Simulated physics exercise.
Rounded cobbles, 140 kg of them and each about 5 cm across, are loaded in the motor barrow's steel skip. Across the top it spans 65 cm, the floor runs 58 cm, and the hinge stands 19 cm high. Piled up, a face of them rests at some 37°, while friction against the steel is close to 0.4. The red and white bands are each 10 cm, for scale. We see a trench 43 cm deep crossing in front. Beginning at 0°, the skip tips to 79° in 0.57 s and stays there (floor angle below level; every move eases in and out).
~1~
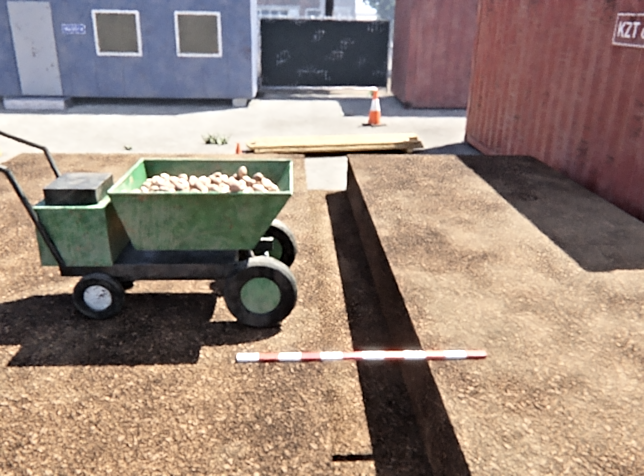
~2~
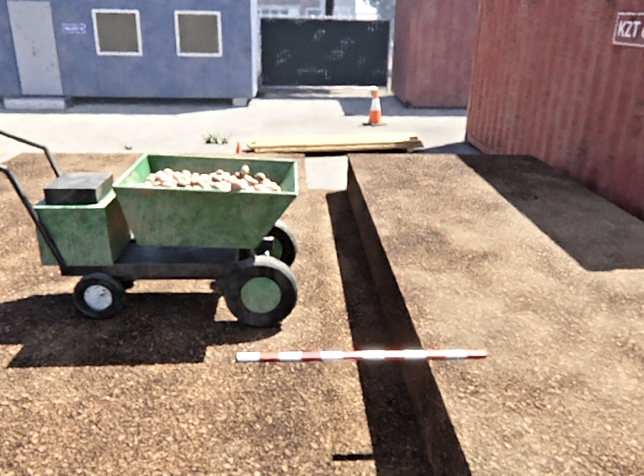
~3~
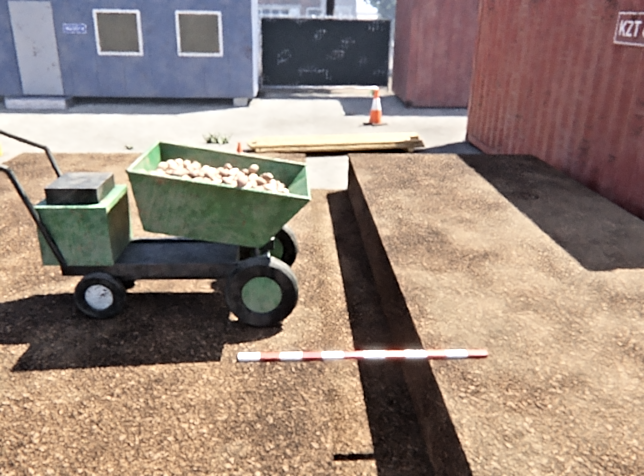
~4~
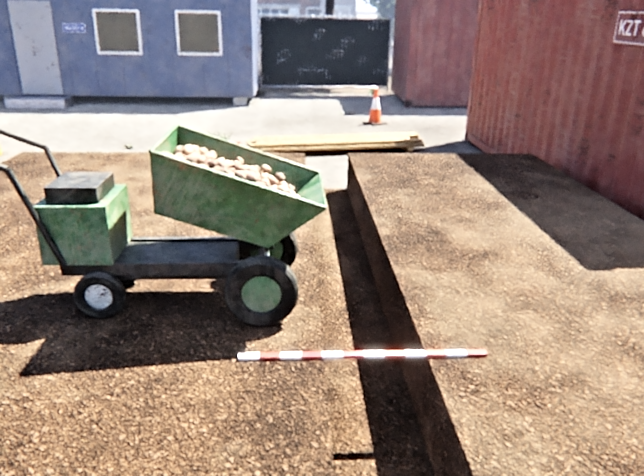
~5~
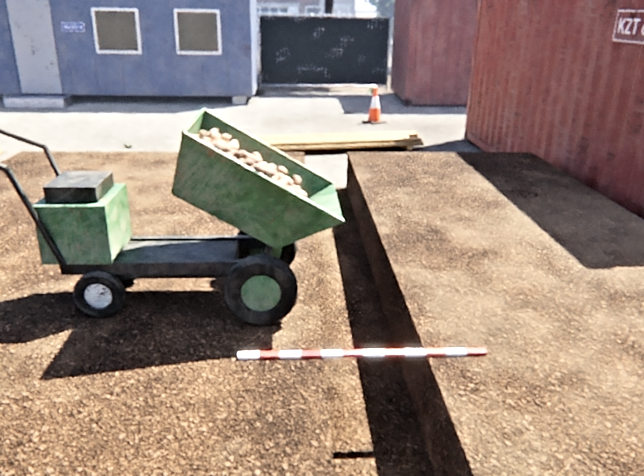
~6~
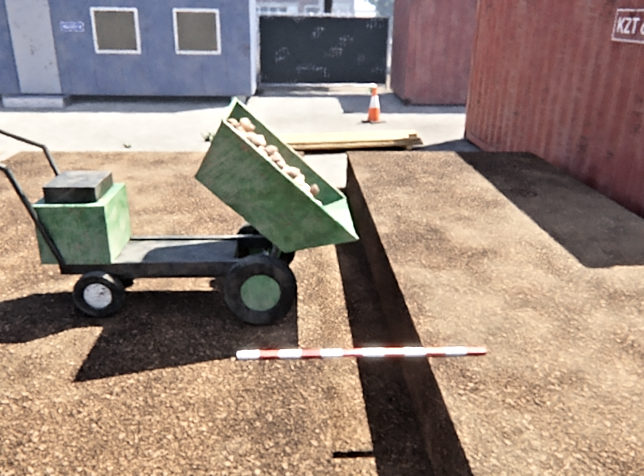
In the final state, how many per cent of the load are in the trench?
About 48 per cent are in the trench in the final state.
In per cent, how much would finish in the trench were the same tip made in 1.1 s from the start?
It would be near 70 percent.
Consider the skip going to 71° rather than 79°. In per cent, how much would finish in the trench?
Near 45 per cent then.
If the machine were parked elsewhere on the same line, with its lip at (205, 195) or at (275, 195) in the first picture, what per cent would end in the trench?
90 %, then 60 %.
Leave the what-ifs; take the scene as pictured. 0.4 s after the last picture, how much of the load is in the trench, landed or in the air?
25 per cent, give or take.
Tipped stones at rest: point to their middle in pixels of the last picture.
I'd point to around (414, 292).
Then, 0.1 s after the last picture the floor is at 67°, 100 % in the skip; the foremost stones are at (355, 250).
Then, 0.4 s after the last picture the floor is at 79°, 53 % in the skip, 23 % in the trench, 24 % past the trench; the foremost stones are at (447, 276).
Then, 0.7 s after the last picture the floor is at 79°, 5 % in the skip, 42 % in the trench, 53 % past the trench; the foremost stones are at (616, 289).
Then, 2.7 s after the last picture the floor is at 79°, 0 % in the skip, 48 % in the trench, 52 % past the trench; the foremost stones are past the picture's edge.
